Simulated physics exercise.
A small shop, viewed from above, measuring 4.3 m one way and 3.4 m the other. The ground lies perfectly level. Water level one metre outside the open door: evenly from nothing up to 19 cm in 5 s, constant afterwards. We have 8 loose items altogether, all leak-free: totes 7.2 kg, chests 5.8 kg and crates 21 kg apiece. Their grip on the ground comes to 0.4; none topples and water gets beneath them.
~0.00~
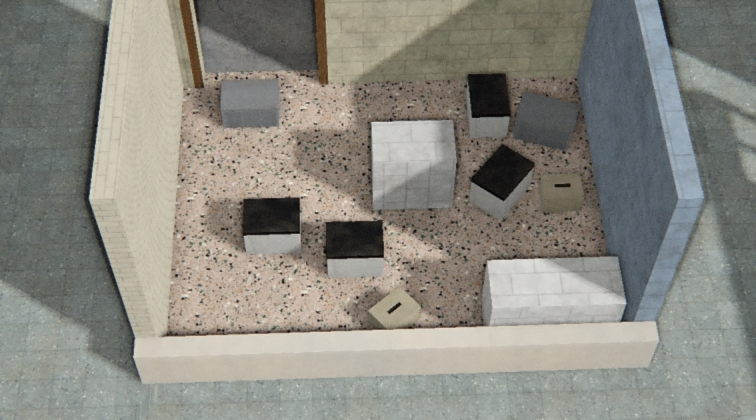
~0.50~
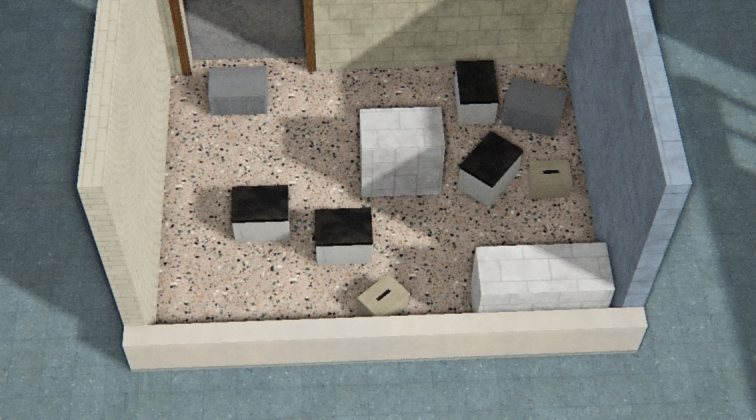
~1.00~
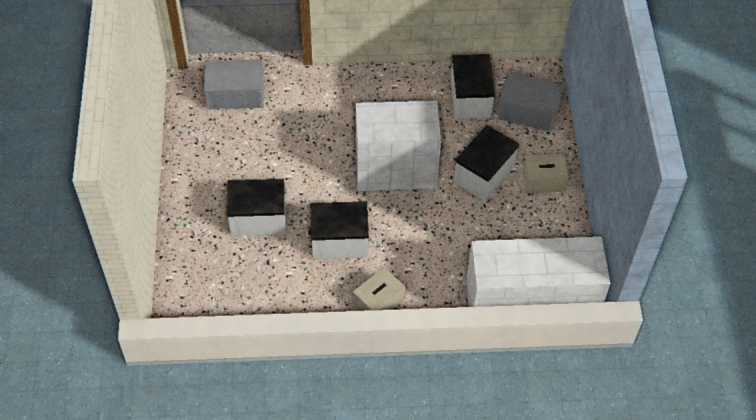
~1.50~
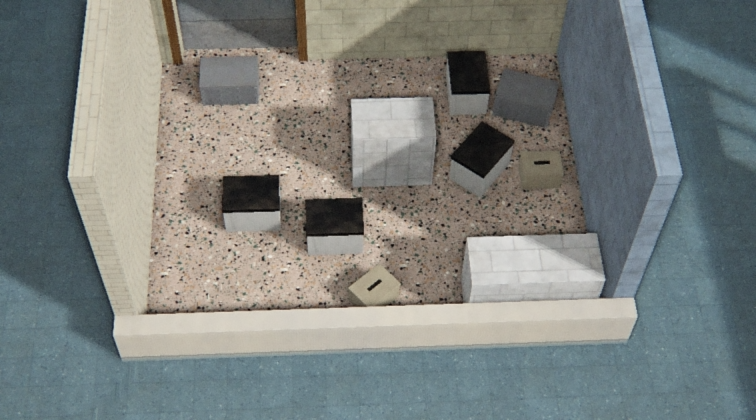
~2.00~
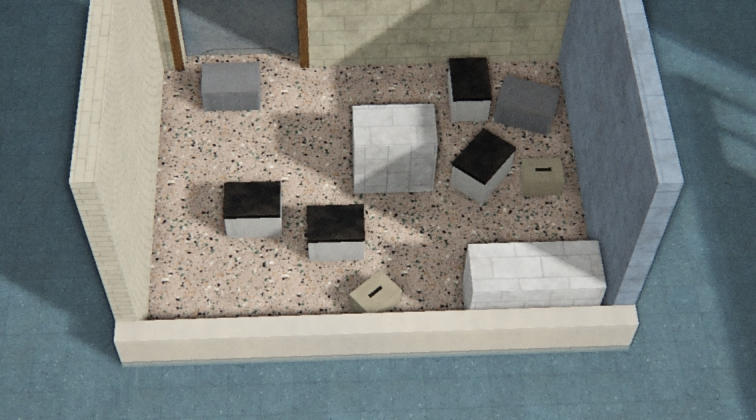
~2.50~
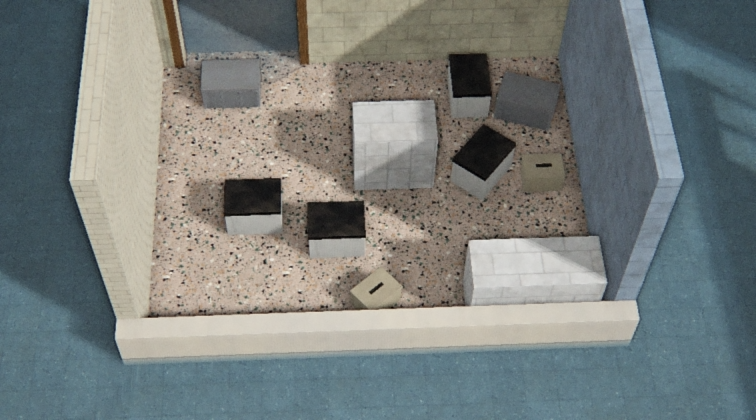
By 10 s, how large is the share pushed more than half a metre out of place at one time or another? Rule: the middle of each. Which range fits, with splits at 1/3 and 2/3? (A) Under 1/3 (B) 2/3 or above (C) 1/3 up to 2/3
Answer: C.
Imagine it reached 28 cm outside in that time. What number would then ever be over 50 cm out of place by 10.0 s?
That would give 7.
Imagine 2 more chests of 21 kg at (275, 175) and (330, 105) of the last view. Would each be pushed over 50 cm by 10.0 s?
Order as asked - beyond the cutoff and inside the cutoff.
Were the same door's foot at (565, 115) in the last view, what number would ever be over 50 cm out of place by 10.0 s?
Count: 7.
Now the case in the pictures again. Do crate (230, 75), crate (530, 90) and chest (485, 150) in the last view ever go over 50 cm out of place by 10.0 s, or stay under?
In that order: Above the mark, below the mark, below the mark.
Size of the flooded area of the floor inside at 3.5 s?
About 1.0 m2 is covered.
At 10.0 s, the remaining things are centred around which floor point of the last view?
They're centred close to (439, 201).
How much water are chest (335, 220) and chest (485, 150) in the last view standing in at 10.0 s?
Roughly 12 and 4 cm.
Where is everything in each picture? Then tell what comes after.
A tote at (563, 186) rests on the ground; a chest at (355, 238), on the bottom; 0.0 m2 under water; 0 of 8 have shifted, in the first picture.
A tote at (551, 172) rests on the ground; a chest at (343, 225) rests on the ground; water covers 0.0 m2; 0 of 8 have shifted, in the second picture.
A tote at (547, 167), on the bottom; a chest at (339, 219) rests on the ground; water covers 0.0 m2; 0 of 8 have shifted, in the third picture.
A tote at (542, 163) rests on the ground; a chest at (335, 216), on the bottom; water covers 0.0 m2; 0 of 8 have shifted, in the fourth picture.
A tote at (543, 170), on the bottom; a chest at (336, 222) rests on the ground; water covers 0.0 m2; 0 of 8 have shifted, in the fifth picture.
A tote at (544, 166), on the bottom; a chest at (336, 219) rests on the ground; 0.2 m2 under water; 0 of 8 have shifted, in the sixth picture.
After 3.5 s 0 of 8 are over 50 cm from their spots; 0 afloat.
After 4.5 s 0 of 8 are over 50 cm from their spots; 0 afloat.
After 7.0 s 2 of 8 are over 50 cm from their spots; 1 afloat.
After 10.0 s 4 of 8 are over 50 cm from their spots, and 4 have been at some point; 5 afloat.
